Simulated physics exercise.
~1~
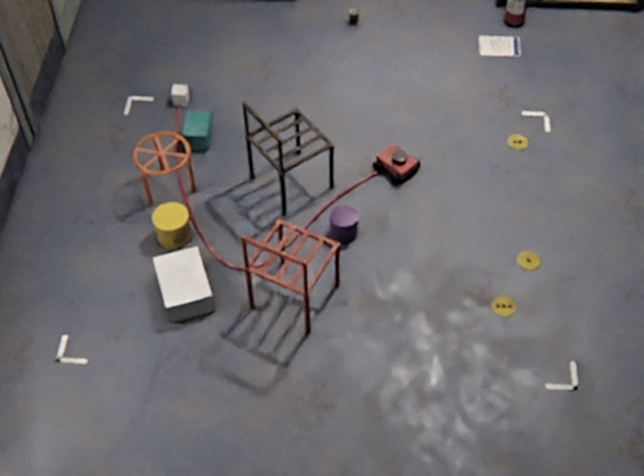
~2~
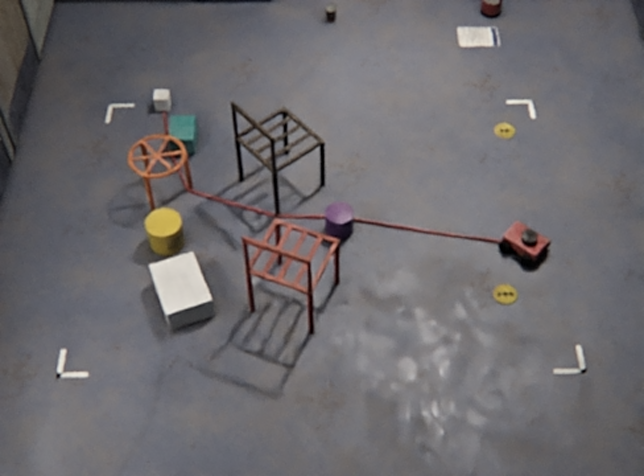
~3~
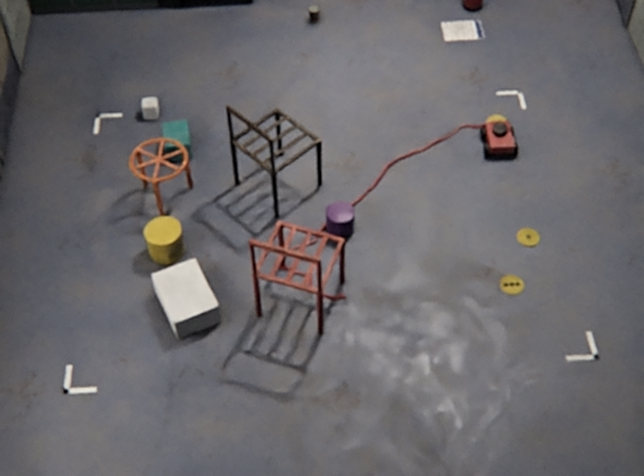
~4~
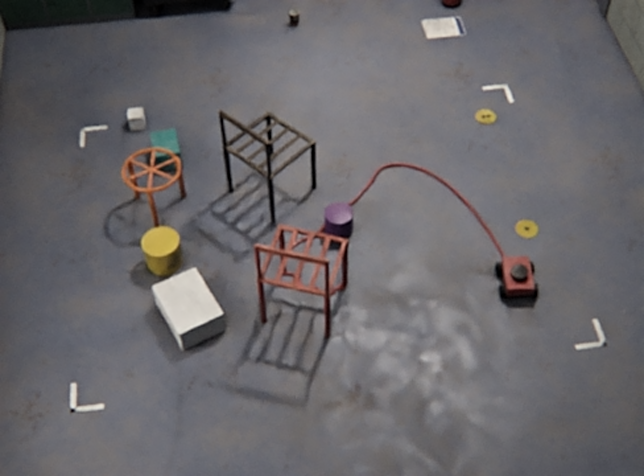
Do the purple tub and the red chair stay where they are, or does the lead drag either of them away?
Both stay where they are. The purple tub holds its spot beside the lead, and the red chair keeps its place too.
